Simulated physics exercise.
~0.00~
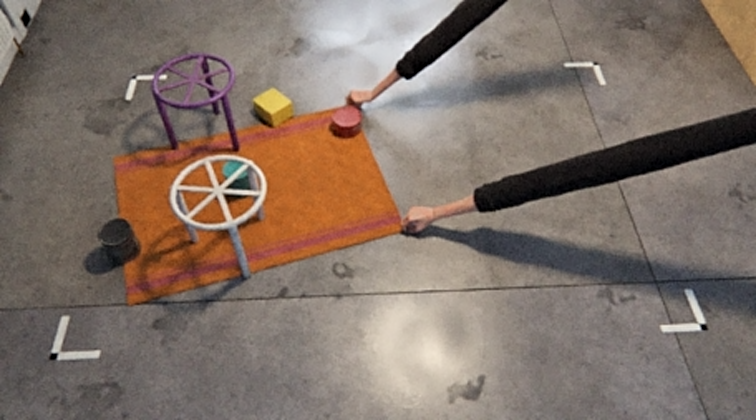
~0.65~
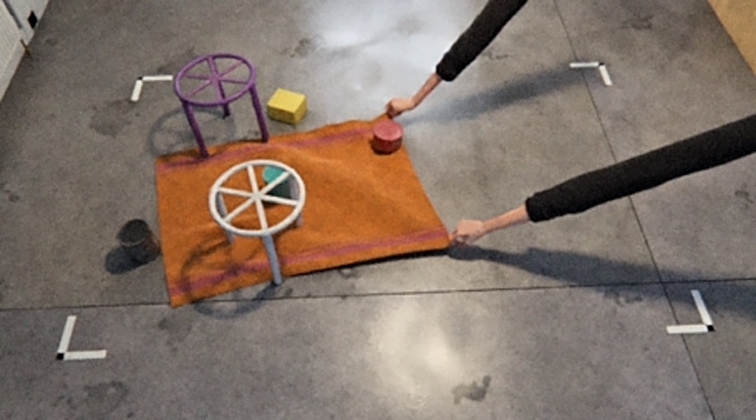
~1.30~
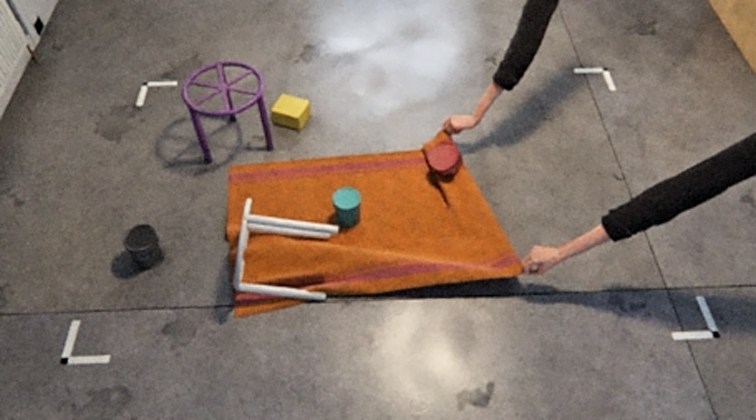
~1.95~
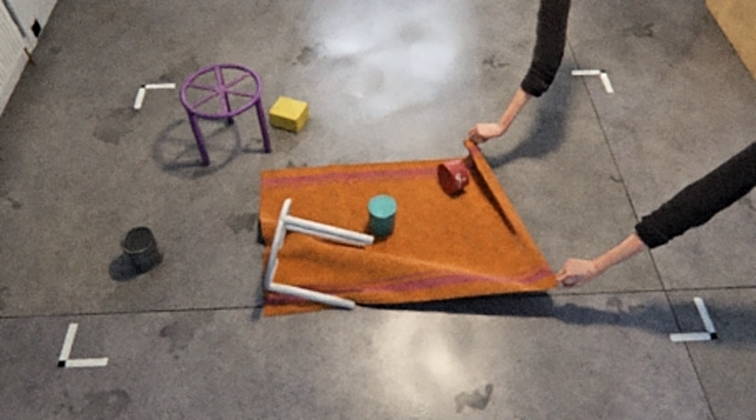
To begin with, two hands grip the right corners of an orange mat holding a white stool, a teal bucket and a red bin, while a purple stool stands at its upper left edge near a yellow crate and a black bucket. The hands drag the mat to the right, and the purple stool shifts slightly before being left on the bare floor. The white stool then topples onto its side, still riding the mat with the teal bucket. As the pulled edge lifts and folds, the red bin tips over, ending on its side beside the raised fabric.
